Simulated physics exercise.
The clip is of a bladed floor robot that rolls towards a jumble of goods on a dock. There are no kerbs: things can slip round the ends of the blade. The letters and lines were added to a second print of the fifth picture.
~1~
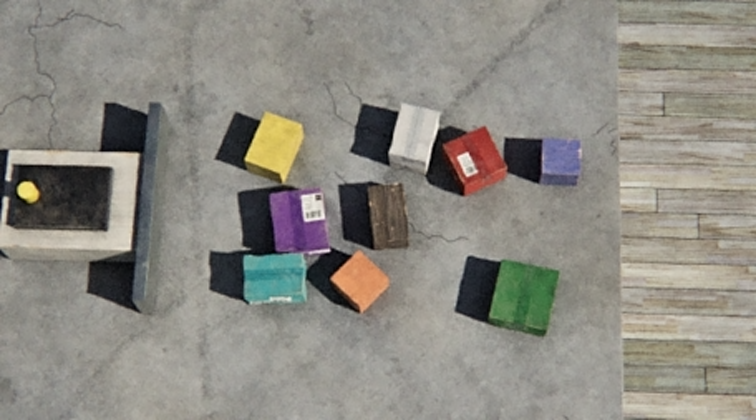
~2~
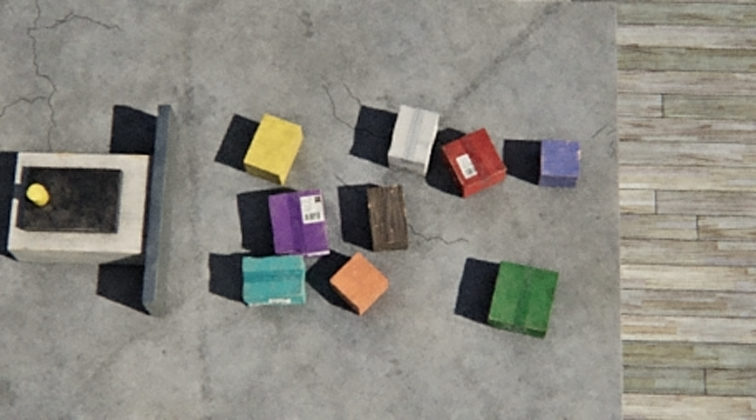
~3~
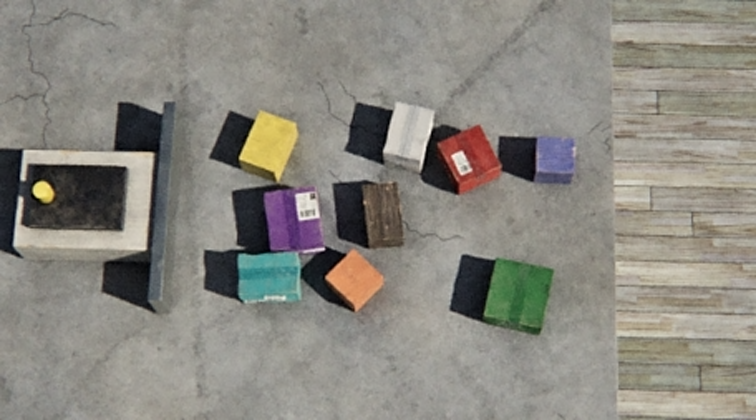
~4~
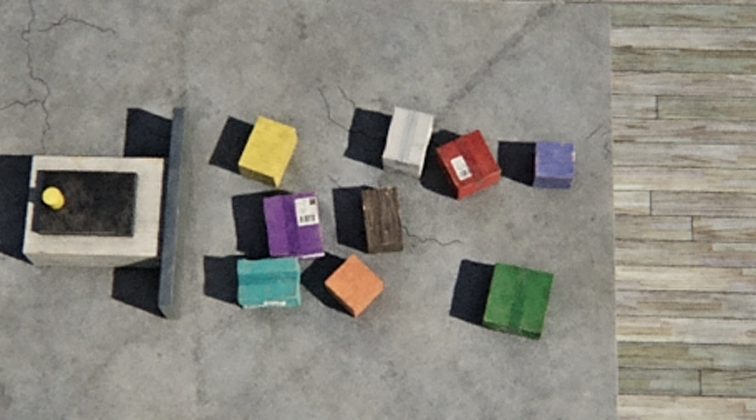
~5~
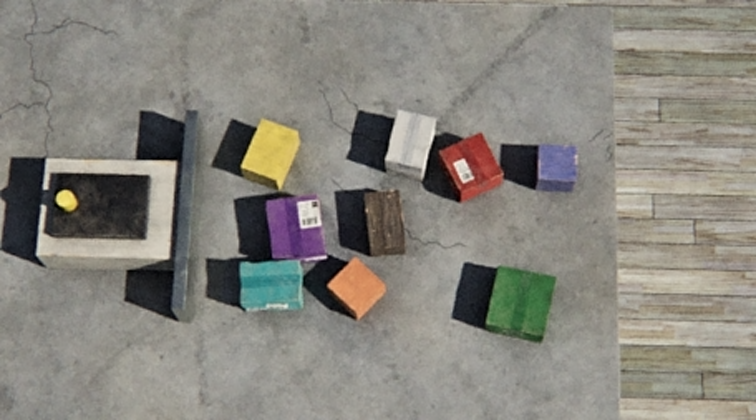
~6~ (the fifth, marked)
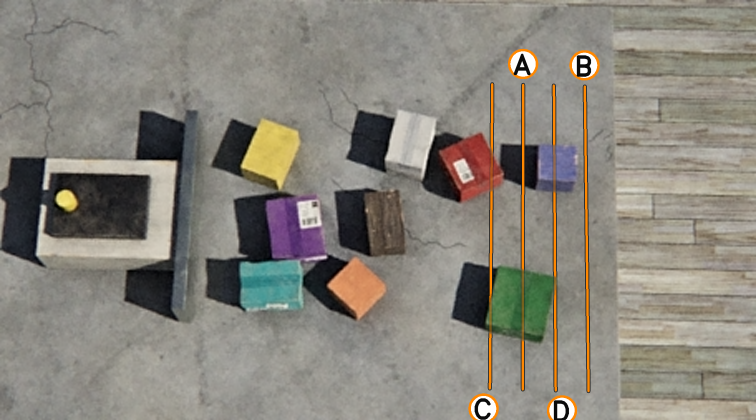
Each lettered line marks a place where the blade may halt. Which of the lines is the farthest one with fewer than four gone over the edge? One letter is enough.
The farthest such stop is A.
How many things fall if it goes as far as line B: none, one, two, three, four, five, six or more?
In all, six or more.
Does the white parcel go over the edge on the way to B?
Yes.
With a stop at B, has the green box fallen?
Yes.
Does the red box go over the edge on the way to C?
No.
On the marked copy, A at (523, 232); B at (587, 234); C at (491, 232); D at (555, 233).
With A. Early on, robot (228, 209); turquoise parcel (340, 288); orange crate (400, 290).
Further on, robot (348, 212); blue crate (581, 167); green box (563, 311).
At the end, robot (444, 214); blue crate over the edge; green box over the edge; three fallen.
As for the rest, B drops six; C is within the limit but short; D drops five.
